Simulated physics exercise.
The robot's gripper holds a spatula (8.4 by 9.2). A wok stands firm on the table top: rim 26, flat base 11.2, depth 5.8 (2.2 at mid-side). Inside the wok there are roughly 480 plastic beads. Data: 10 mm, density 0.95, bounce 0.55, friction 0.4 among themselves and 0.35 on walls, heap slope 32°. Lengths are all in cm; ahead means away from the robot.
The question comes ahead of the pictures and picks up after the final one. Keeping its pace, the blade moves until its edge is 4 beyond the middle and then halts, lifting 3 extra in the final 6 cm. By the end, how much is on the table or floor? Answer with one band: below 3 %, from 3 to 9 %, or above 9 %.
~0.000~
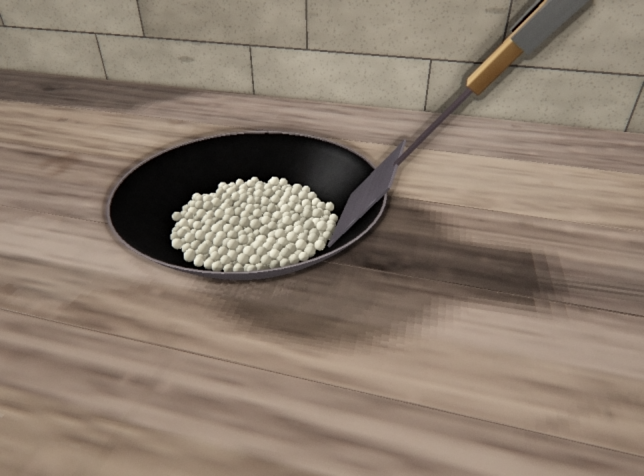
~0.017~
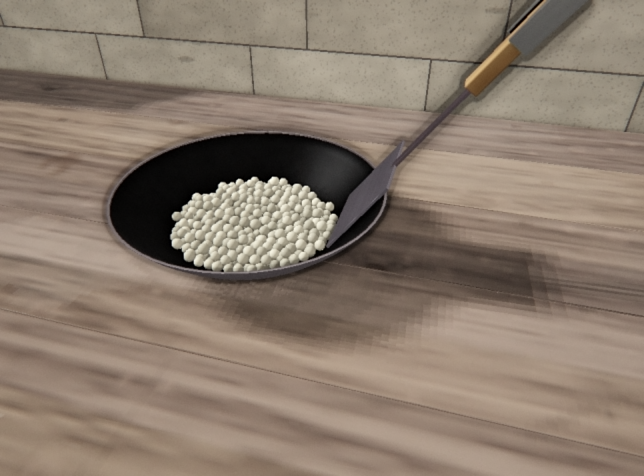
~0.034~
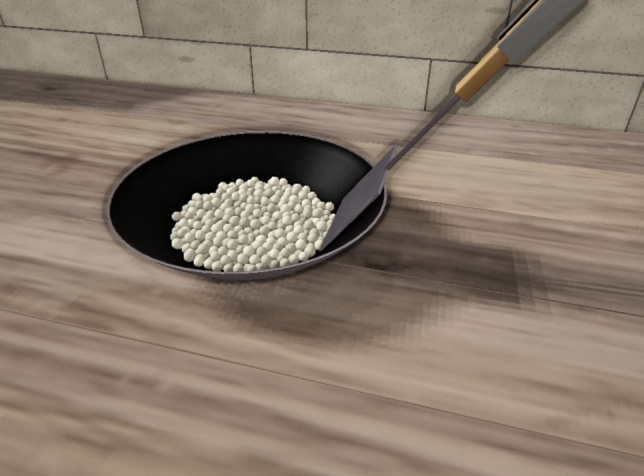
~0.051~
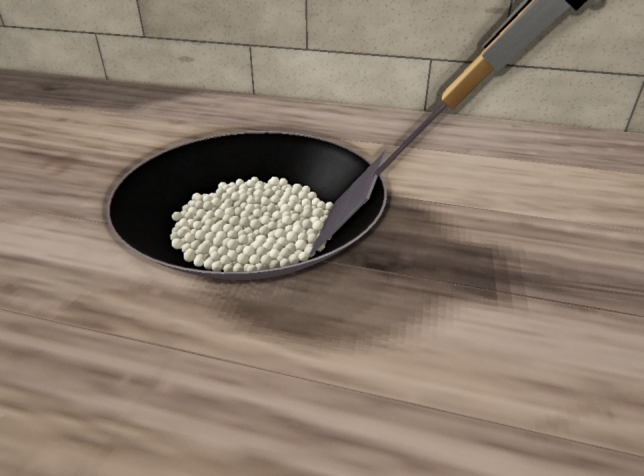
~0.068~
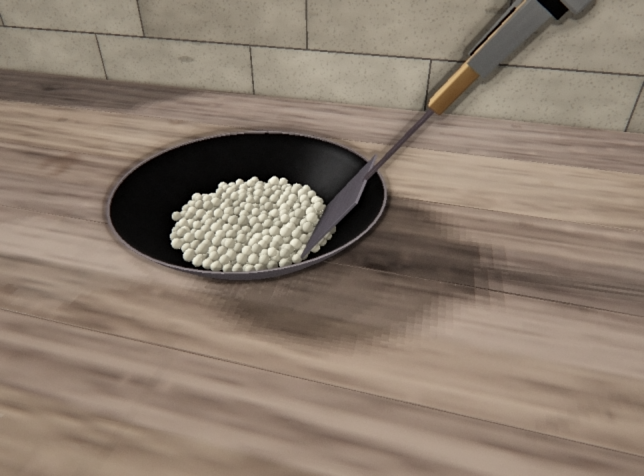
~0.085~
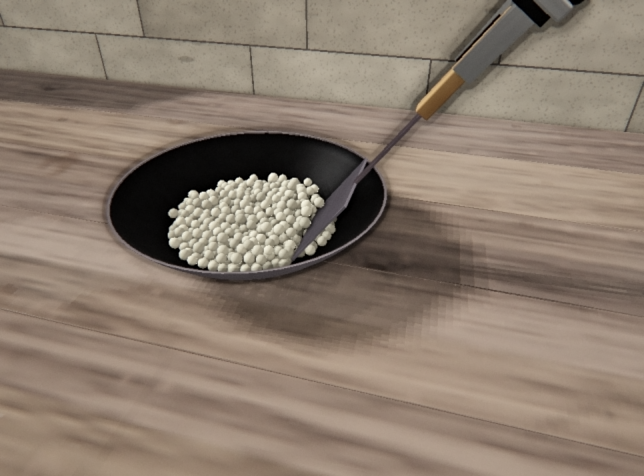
Below 3 %.
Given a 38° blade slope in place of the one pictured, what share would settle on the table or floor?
In that case around 0 per cent.
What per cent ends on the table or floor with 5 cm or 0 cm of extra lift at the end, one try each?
Close to 0 and 0 percent respectively.
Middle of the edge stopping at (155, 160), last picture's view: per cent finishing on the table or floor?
30 %, roughly.
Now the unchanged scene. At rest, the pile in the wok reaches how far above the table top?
It reaches roughly 5.5 cm.
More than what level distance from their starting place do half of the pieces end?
Level distance of around 3 cm.
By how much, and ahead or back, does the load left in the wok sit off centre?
Ahead of centre, near 3.5 centimetres.
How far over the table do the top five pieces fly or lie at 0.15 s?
They are some 5 cm up.
By 0.15 s, sloping 54°, highest piece 5 above the table; 481 in the wok.
By 0.21 s, sloping 54°, highest piece 5 above the table; 481 in the wok.
By 0.44 s, sloping 54°, highest piece 5 above the table; 481 in the wok.
By 1.49 s, sloping 54°, highest piece 5 above the table; 481 in the wok.
Final count, 481 in the wok. That is 0 % on the table or floor.
